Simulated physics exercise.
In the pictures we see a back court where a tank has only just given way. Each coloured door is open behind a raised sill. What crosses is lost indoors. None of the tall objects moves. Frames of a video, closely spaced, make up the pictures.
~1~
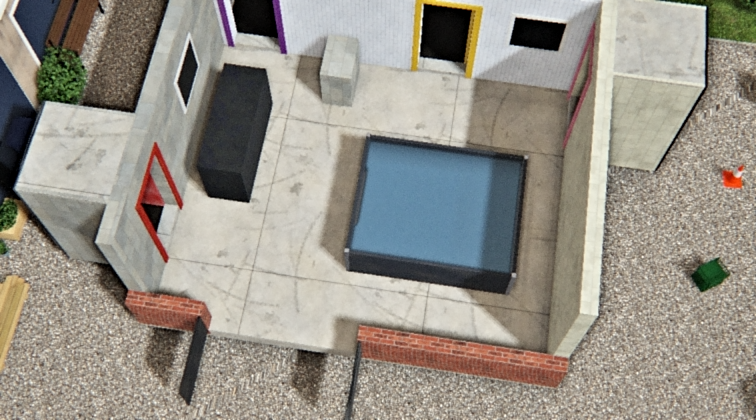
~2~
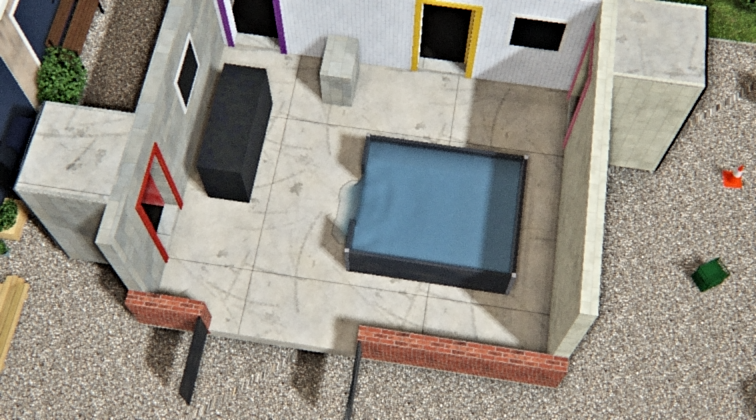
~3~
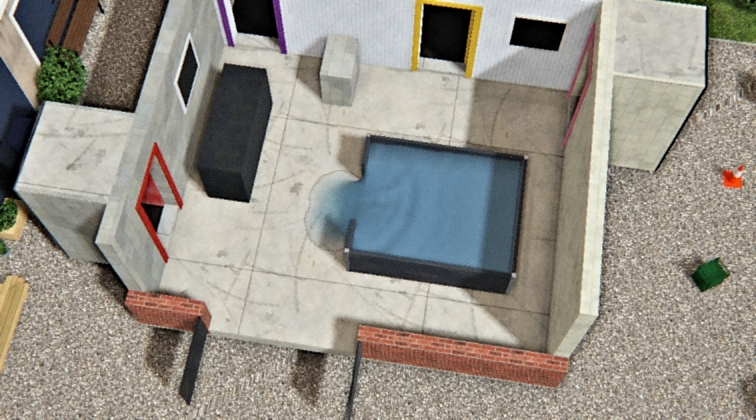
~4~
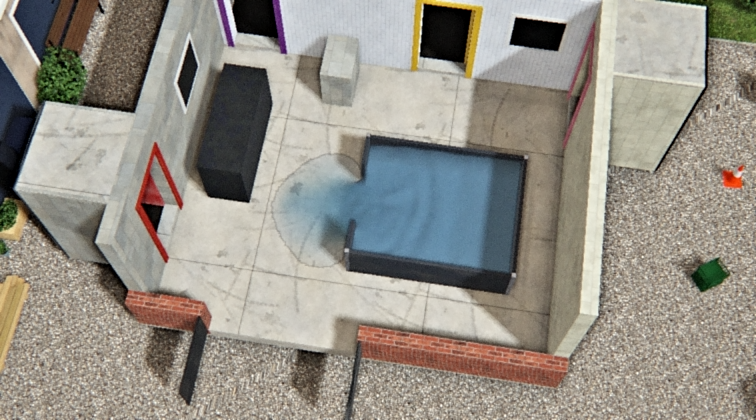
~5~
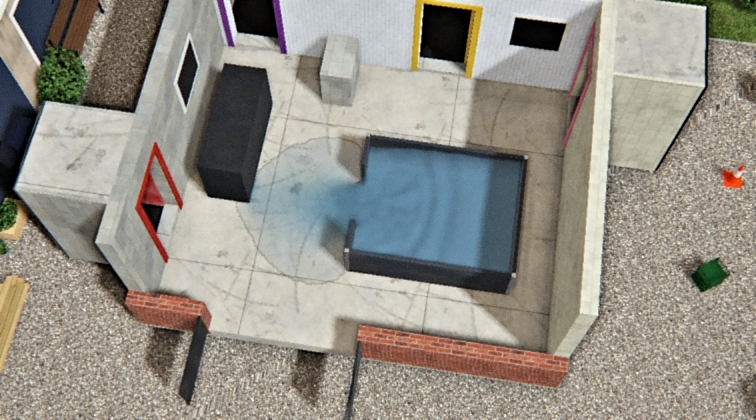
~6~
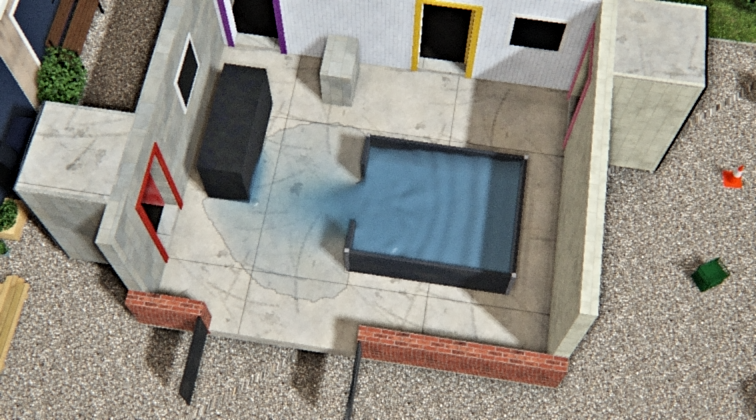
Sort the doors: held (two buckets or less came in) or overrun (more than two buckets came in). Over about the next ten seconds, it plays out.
Sorted: Pink door held, purple door overrun, red door overrun, yellow door held.
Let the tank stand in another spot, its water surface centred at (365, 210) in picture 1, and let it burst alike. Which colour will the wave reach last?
The one you want is the pink one.
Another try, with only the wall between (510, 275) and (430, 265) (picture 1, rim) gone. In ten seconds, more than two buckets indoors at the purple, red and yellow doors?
So, taking them in turn: Purple door tops the limit, red door tops the limit, yellow door doesn't reach it.
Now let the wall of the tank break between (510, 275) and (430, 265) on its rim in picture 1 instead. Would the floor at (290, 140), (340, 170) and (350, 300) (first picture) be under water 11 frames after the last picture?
One after the other: Dry, free of water, flooded.
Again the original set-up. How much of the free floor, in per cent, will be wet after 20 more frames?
About 60 per cent.
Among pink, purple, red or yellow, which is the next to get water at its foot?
I'd go with the door marked red.
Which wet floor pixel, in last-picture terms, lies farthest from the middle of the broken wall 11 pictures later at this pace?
I'd go with roughly (225, 48).
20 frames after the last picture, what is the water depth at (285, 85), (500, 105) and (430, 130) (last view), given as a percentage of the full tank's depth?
In order: About 12, 2 and 0 in a hundred.
A moment on, water covers 35 % of the floor; the pink door not reached, the purple door not reached, the red door under two buckets in, the yellow door not reached.
Next, water covers 40 % of the floor; the pink door not reached, the purple door under two buckets in, the red door over two buckets in, the yellow door not reached.
Then, water covers 60 % of the floor; the pink door not reached, the purple door over two buckets in, the red door far over two buckets in, the yellow door wet at the sill, nothing in.
Later, water covers 95 % of the floor; the pink door wet at the sill, nothing in, the purple door far over two buckets in, the red door far over two buckets in, the yellow door wet at the sill, nothing in.
In the end, water covers 100 % of the floor; the pink door wet at the sill, nothing in, the purple door far over two buckets in, the red door far over two buckets in, the yellow door wet at the sill, nothing in.
